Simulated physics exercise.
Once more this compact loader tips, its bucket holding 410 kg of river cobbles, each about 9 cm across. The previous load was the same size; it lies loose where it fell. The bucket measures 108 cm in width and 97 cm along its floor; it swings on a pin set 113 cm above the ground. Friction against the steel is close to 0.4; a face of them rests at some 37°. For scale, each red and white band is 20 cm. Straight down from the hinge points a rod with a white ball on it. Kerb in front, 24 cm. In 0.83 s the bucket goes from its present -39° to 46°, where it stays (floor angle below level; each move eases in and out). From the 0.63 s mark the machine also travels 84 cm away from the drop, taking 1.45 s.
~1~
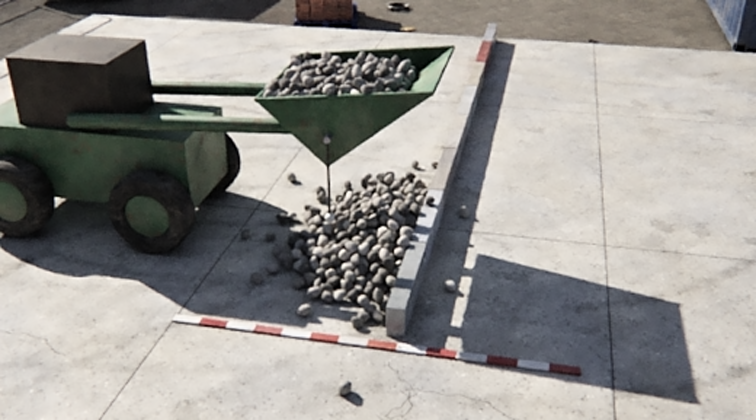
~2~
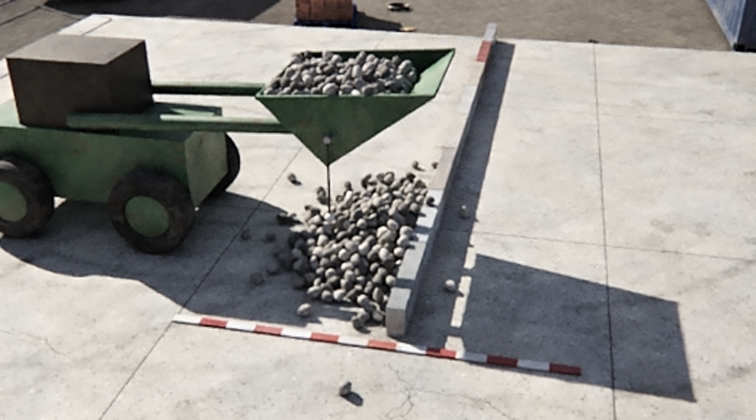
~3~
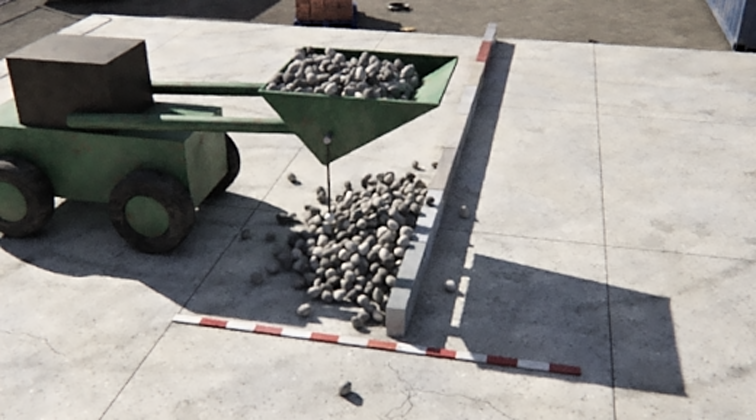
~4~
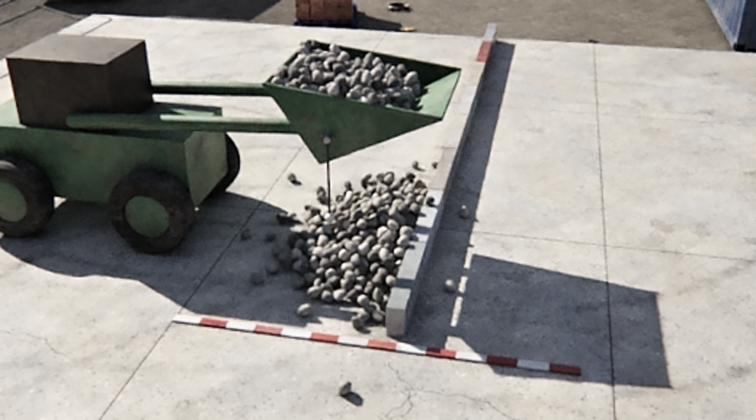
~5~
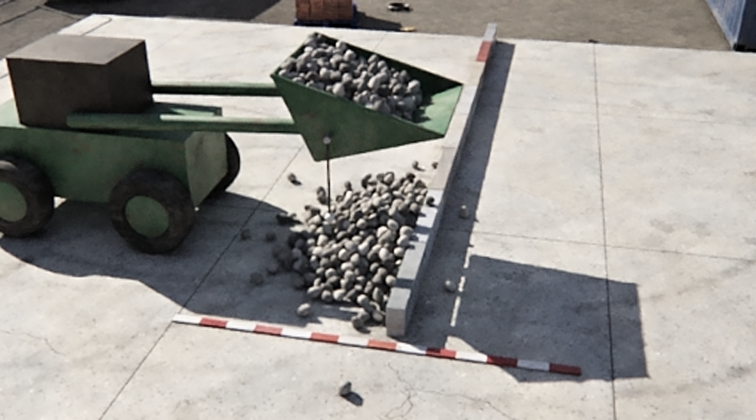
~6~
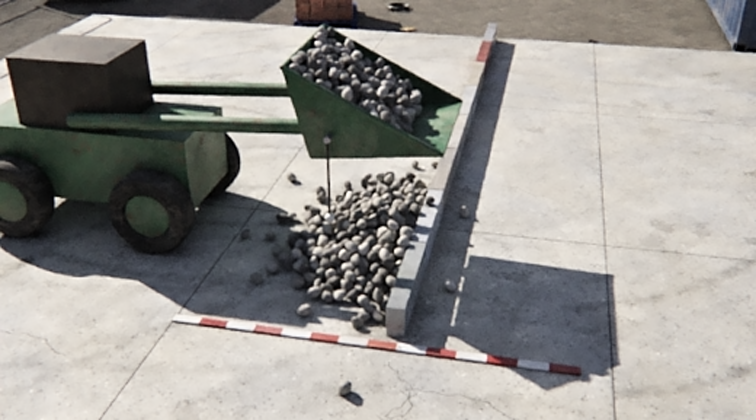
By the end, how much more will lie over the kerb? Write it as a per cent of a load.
About 44 per cent.
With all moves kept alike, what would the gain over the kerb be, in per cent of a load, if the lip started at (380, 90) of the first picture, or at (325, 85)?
Roughly 10 and 0 per cent, in that order.
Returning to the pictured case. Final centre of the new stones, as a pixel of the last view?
The centre sits about (420, 233).
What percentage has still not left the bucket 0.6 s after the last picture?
60 % still inside.
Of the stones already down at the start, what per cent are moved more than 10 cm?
Roughly 0 % of them.
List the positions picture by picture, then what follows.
In the first frame, the bucket is at -39°, its lip at (433, 93); the top of the load is at (360, 68). The earlier load is highest near (401, 214), 28 cm above ground level, 99 % on this side of the kerb.
The second frame shows lip at (435, 97), floor tilted -37°, highest stones at (339, 66).
The third frame shows lip at (438, 106), floor tilted -33°, highest stones at (331, 62).
In the fourth frame, the bucket is at -25°, its lip at (442, 119); the top of the load is at (315, 54).
The fifth frame shows lip at (444, 137), floor tilted -16°, highest stones at (319, 49).
The sixth frame shows lip at (443, 156), floor tilted -6°, highest stones at (324, 44).
Then, 0.3 s after the last picture the floor is at 32°; in per cent of one load, 100 in the bucket, 99 on this side of the kerb; the foremost stones are at (432, 196).
Then, 0.6 s after the last picture the floor is at 46°; in per cent of one load, 59 in the bucket, 130 on this side of the kerb, 11 over the kerb; the foremost stones are at (467, 249).
Then, 2.2 s after the last picture the floor is at 46°; in per cent of one load, 0 in the bucket, 155 on this side of the kerb, 44 over the kerb; the foremost stones are at (653, 248).
Then, 4.8 s after the last picture the floor is at 46°; in per cent of one load, 0 in the bucket, 155 on this side of the kerb, 44 over the kerb; the foremost stones are at (653, 248). Net gain over the kerb, 44.
